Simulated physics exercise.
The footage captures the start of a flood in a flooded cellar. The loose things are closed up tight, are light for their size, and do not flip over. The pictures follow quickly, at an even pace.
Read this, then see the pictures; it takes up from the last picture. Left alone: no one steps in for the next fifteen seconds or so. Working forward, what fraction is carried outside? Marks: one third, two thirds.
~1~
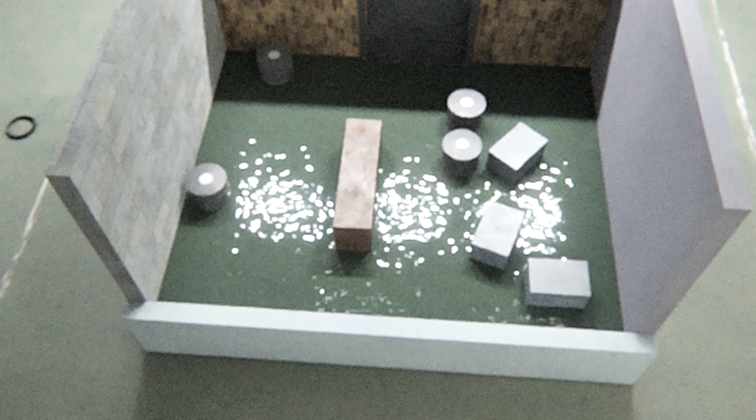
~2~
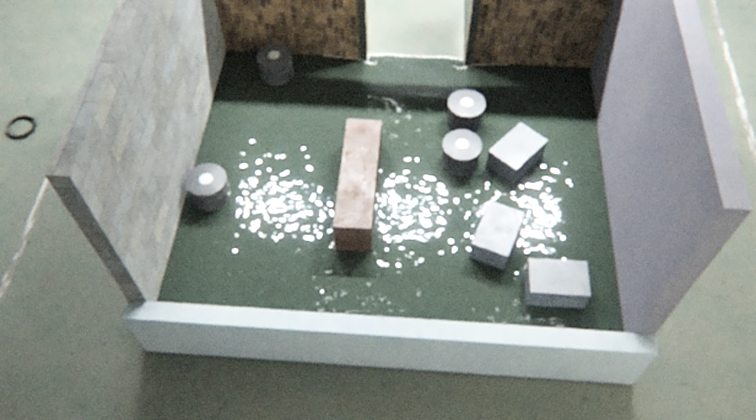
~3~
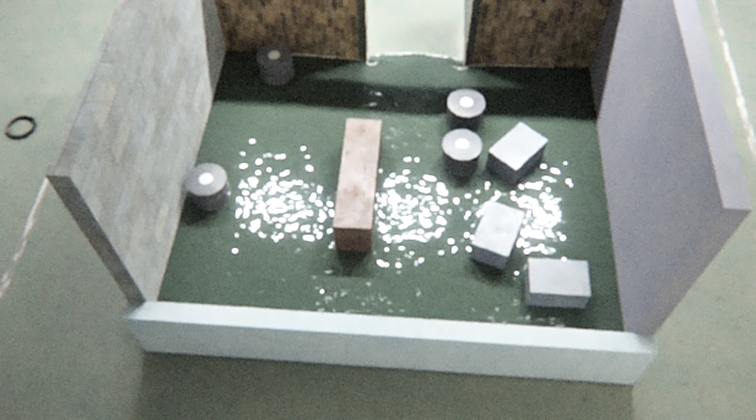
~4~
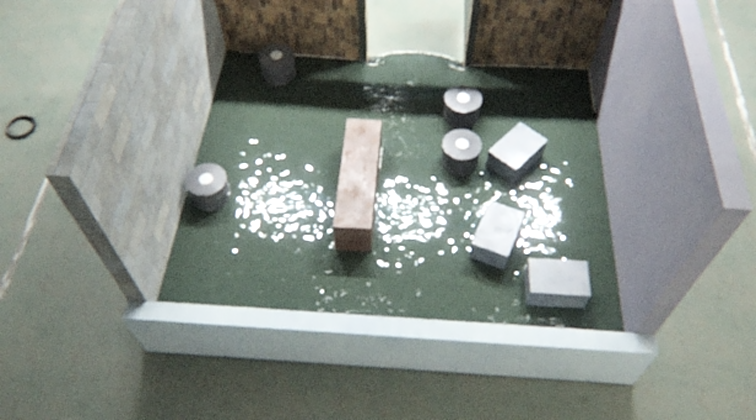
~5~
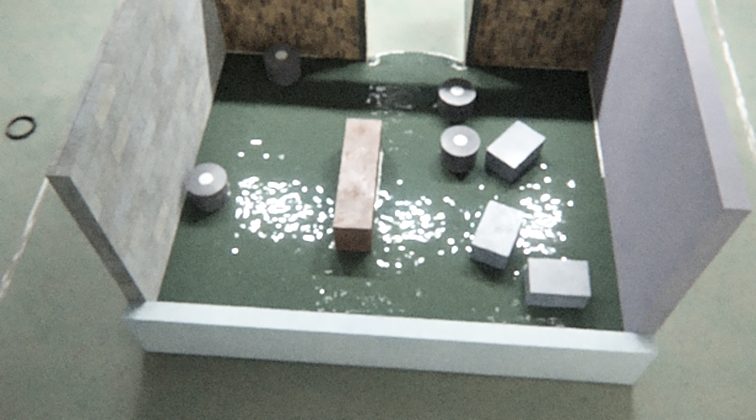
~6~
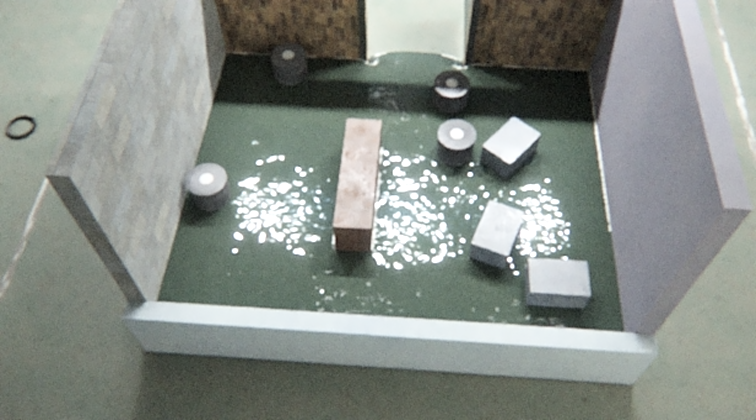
A third to two thirds.
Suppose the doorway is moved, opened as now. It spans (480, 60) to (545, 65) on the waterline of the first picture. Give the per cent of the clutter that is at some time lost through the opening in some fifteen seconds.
Around 40 per cent.
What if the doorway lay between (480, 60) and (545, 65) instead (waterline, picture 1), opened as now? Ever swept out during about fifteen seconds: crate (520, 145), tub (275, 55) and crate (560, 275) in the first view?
First one exits, second never exits, third never exits.
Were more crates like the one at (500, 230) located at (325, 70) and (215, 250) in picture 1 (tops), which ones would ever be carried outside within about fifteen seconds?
Following the list, the first is escaping and the second is never leaving.
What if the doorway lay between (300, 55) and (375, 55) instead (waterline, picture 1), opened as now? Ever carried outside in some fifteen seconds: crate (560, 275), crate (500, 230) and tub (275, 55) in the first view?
Looking at them in turn, number one is held back, number two is held back, and number three is flushed away.
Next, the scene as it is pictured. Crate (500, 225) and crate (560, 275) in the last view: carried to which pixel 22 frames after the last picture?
Roughly (477, 158) and (550, 242).
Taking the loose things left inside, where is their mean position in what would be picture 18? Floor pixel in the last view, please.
Roughly at (422, 148).
A moment on, 0 of 7 are out; 7 afloat.
Next, 1 of 7 are out; 6 afloat.
Later, 4 of 7 are out; 3 afloat.
In the end, 4 of 7 are out; 3 afloat.
